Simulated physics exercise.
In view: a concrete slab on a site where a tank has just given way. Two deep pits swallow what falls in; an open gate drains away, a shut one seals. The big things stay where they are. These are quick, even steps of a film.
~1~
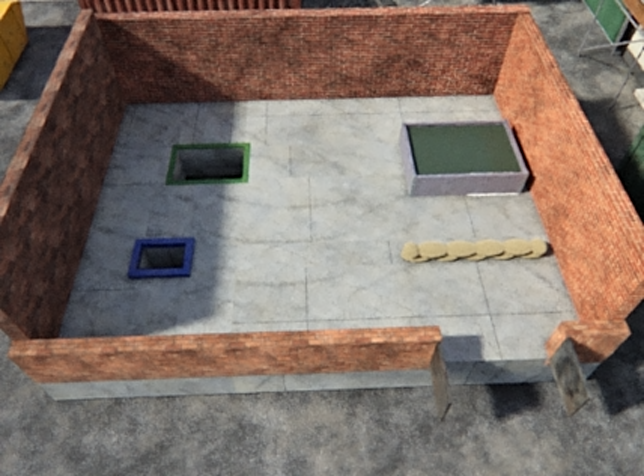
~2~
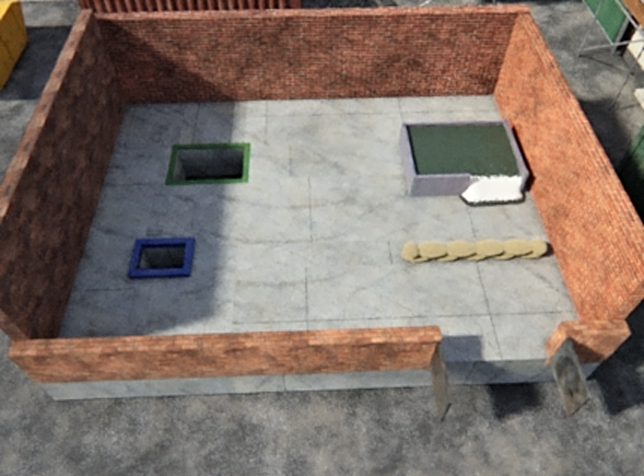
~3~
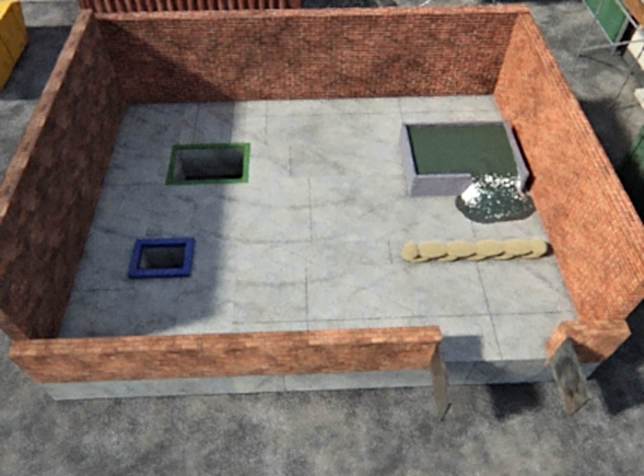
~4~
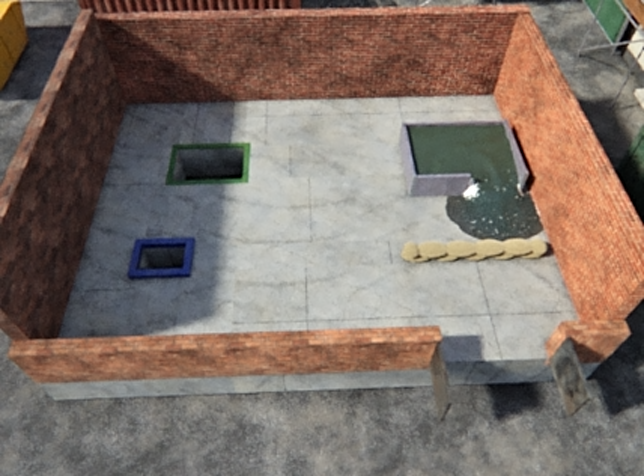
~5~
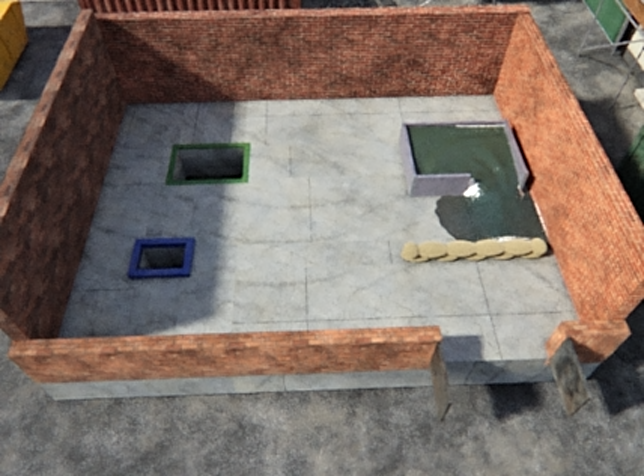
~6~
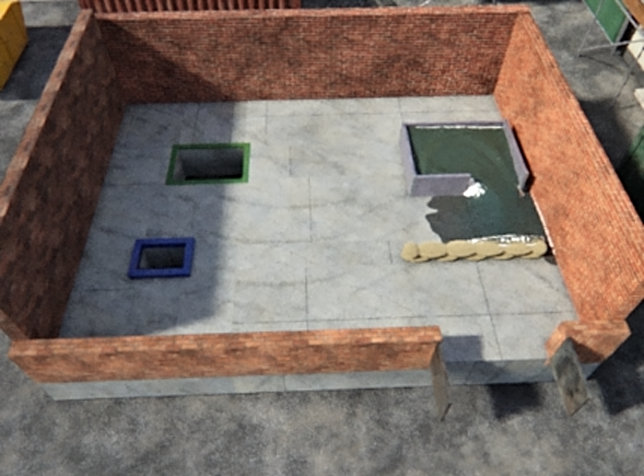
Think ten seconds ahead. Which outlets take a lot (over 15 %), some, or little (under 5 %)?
In the end: The gate takes from 5 to 15 %; the blue pit takes not even 5 %; the green pit takes from 5 to 15 %.
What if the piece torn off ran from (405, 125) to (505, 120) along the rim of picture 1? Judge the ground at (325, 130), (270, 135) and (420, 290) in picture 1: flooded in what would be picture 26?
In turn: Under water, wet, dry.
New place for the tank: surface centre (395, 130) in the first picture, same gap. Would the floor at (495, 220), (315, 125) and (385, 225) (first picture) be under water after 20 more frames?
In that order: Wet, no water, covered.
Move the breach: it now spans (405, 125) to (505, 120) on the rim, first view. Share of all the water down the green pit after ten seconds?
Per cent: Green 20.
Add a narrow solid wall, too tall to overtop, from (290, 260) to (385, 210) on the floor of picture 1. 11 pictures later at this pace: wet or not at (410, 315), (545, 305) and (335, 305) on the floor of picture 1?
In that order: Not flooded, under water, not flooded.
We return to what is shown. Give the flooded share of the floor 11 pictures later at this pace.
About 15 per cent.
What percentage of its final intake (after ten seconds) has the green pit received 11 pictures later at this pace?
About 0 per cent.
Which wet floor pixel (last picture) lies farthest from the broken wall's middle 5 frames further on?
Around (578, 332).
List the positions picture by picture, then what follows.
Still water in the tank at (462, 150), in the first frame.
Water pours out at (492, 188) and has run to (521, 197), in the second frame.
Water pours out at (492, 188) and has run to (529, 211), in the third frame.
Water pours out at (492, 188) and has run to (494, 239), in the fourth frame.
The front is at (548, 243), out from the gap at (492, 188), in the fifth frame.
Water pours out at (492, 188) and has run to (554, 259), in the sixth frame.
A moment on, water covers 5 % of the floor; the gate 0 %, the blue pit 0 %, the green pit 0 %.
Next, water covers 15 % of the floor; the gate 0 %, the blue pit 0 %, the green pit 0 %.
Then, water covers 30 % of the floor; the gate 3 %, the blue pit 0 %, the green pit 0 %.
Later, water covers 50 % of the floor; the gate 7 %, the blue pit 0 %, the green pit 5 %.
In the end, water covers 75 % of the floor; the gate 9 %, the blue pit 0 %, the green pit 10 %.
